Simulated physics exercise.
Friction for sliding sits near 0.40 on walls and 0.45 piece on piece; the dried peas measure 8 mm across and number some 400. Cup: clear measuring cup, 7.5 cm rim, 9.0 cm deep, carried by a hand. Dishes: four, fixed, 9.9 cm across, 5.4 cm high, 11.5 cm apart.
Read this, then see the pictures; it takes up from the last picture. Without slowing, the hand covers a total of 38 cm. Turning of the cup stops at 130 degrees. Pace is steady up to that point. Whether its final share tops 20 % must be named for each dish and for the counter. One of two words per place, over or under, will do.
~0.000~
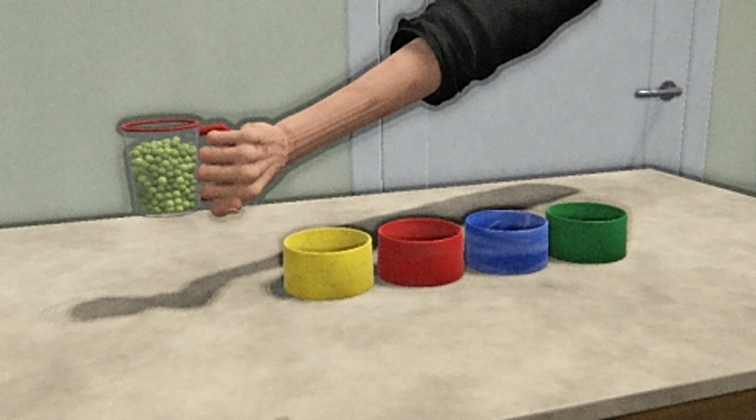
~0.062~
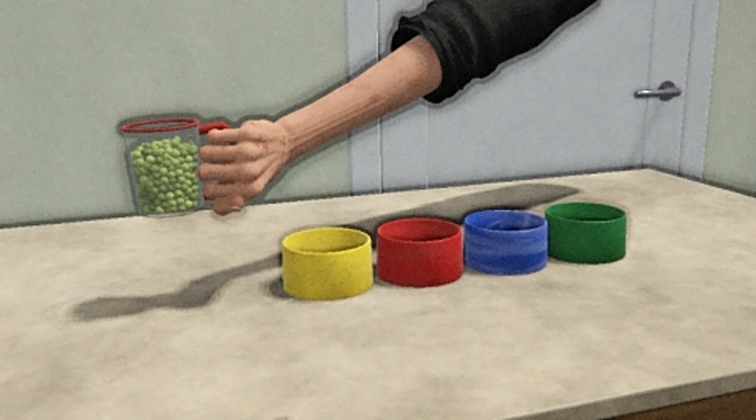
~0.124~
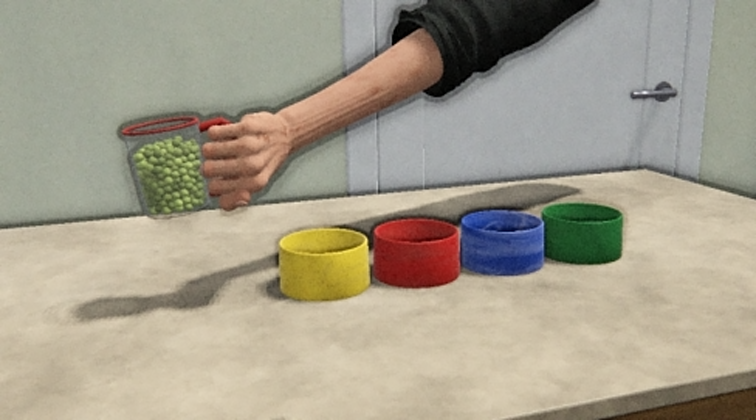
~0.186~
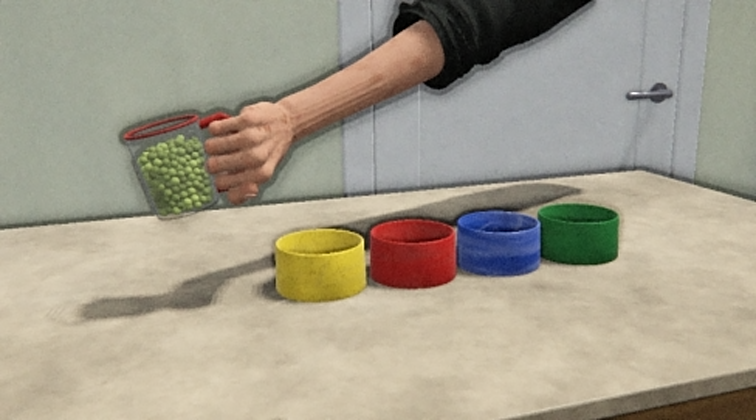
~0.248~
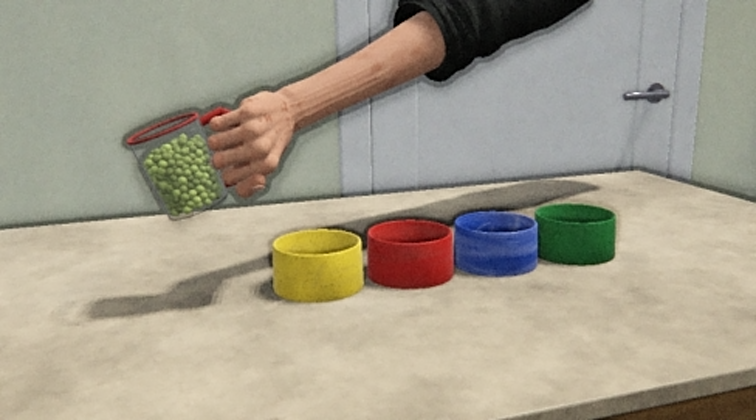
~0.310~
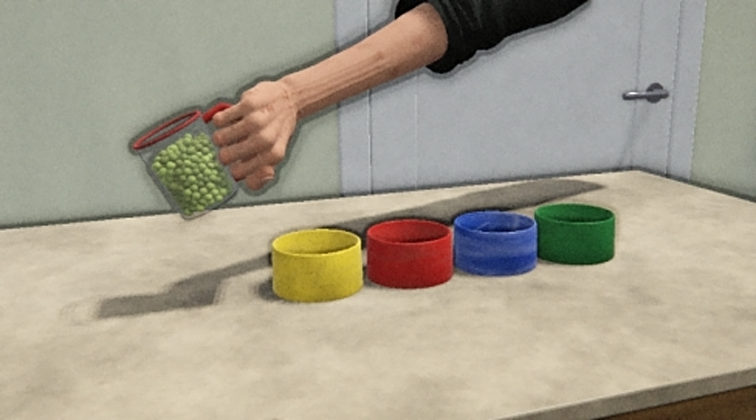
In order: Red: It should take in a fifth at the most. Blue: It should take in a fifth at the most. Green: It should take in a fifth at the most. Yellow: It should take in more than a fifth. Counter: It should take in more than a fifth.
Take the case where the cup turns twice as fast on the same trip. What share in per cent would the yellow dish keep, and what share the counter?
Shares: Yellow at 0; counter at 100.
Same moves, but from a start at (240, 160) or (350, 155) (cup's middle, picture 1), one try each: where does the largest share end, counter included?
The biggest share lands on yellow the first time and on red the second time.
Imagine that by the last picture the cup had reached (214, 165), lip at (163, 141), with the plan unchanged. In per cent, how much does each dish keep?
Per cent kept: Red 70, blue 0, green 0, yellow 0.
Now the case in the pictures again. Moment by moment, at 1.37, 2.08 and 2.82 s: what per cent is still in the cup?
20, 0, 0.
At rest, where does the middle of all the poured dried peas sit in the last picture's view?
Close to pixel (294, 280).
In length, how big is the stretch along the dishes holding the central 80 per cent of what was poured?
Close to 16 centimetres along the dishes.
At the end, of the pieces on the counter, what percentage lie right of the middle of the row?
That works out to close to 0 per cent.
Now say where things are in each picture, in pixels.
The first frame shows cup at (165, 168), tilt 0 degrees, lip at (123, 128), moved 0.0 cm; middle of the pieces at (161, 174); yellow dish at (327, 241); red dish at (420, 230); blue dish at (506, 221); green dish at (586, 212).
The second frame shows cup at (166, 168), tilt 2 degrees, lip at (123, 129), moved 0.2 cm; middle of the pieces at (163, 174).
The third frame shows cup at (170, 168), tilt 6 degrees, lip at (123, 132), moved 1.0 cm; middle of the pieces at (167, 175).
The fourth frame shows cup at (175, 168), tilt 13 degrees, lip at (125, 137), moved 1.9 cm; middle of the pieces at (173, 175).
The fifth frame shows cup at (181, 168), tilt 19 degrees, lip at (128, 142), moved 2.8 cm; middle of the pieces at (179, 175).
The sixth frame shows cup at (189, 167), tilt 25 degrees, lip at (134, 147), moved 3.7 cm; middle of the pieces at (189, 174); yellow dish at (316, 242); red dish at (409, 232); blue dish at (495, 222); green dish at (574, 214). The cup turns about 100 degrees a second and travels 15 cm a second.
After 1.37 s, tilt 129 degrees; cup holds 20 %, yellow 35 %.
After 2.08 s, tilt 130 degrees; cup holds 0 %, yellow 60 %.
After 2.82 s, tilt 130 degrees; cup holds 0 %, yellow 60 %.
In the end, at 3.1 s, red 0 %, blue 0 %, green 0 %, yellow 60 %, counter 40 %.
